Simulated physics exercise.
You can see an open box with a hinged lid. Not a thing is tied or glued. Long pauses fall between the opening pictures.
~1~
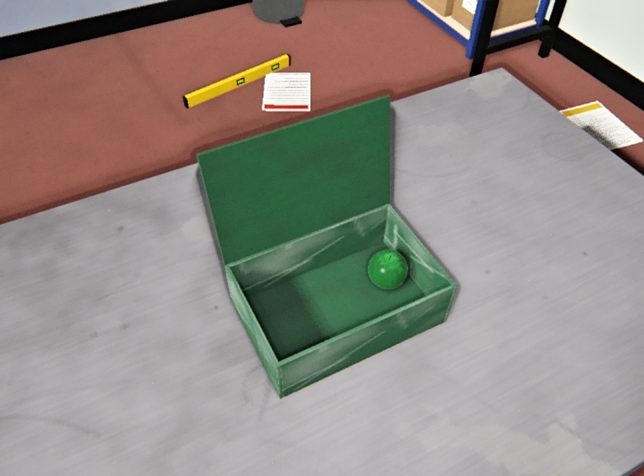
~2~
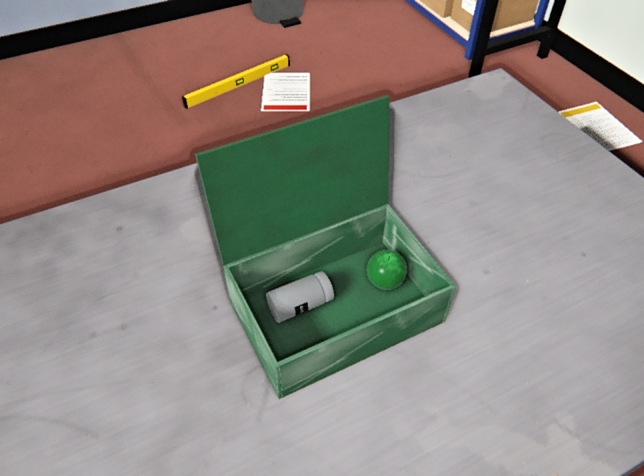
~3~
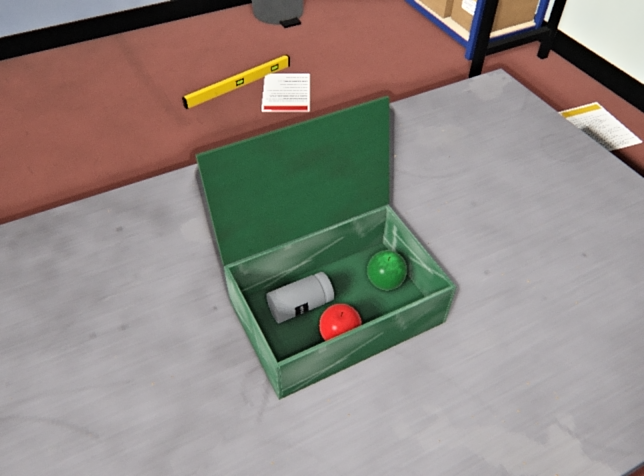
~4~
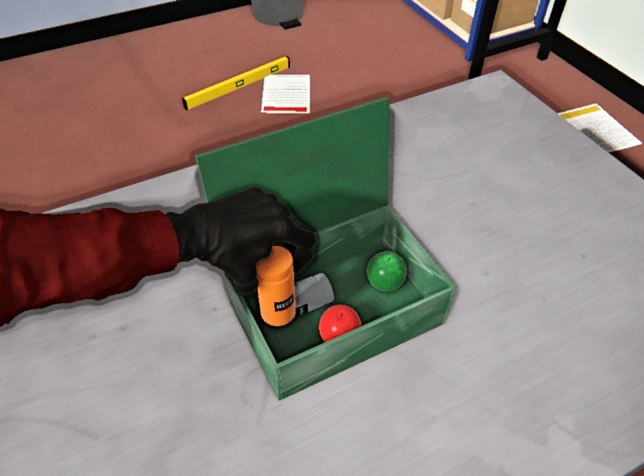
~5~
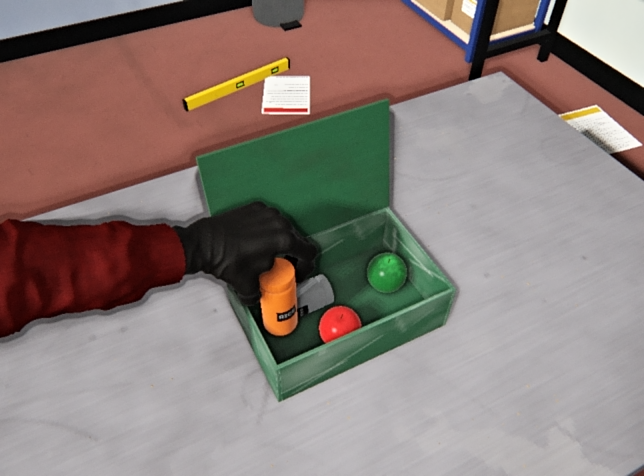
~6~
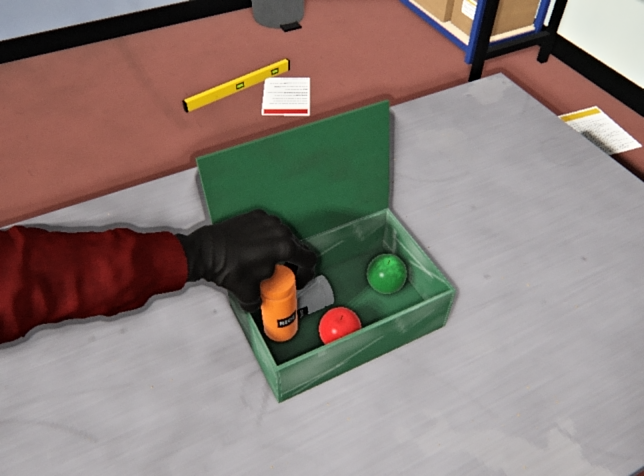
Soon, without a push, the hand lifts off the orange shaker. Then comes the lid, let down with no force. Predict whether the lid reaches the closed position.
Looks to me like the lid is kept from shutting.
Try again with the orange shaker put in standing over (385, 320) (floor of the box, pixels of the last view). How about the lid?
Once it's packed that way, the lid stays propped up.
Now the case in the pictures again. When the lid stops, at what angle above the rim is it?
I'd put it at roughly 14°.
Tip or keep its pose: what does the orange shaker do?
In the end, it winds up askew.
Then, 1.20 s on from there, lid starting down; orange shaker turned 26° from how it was put near (290, 343).
Then, 2.00 s on from there, lid 32° above the rim; orange shaker turned 27° from how it was put near (286, 345); grey shaker shifted a little.
In the end, lid 15° above the rim; moved from the start, orange shaker; the other 3 unmoved. At the end, from the last picture's camera, orange shaker near (286, 345).
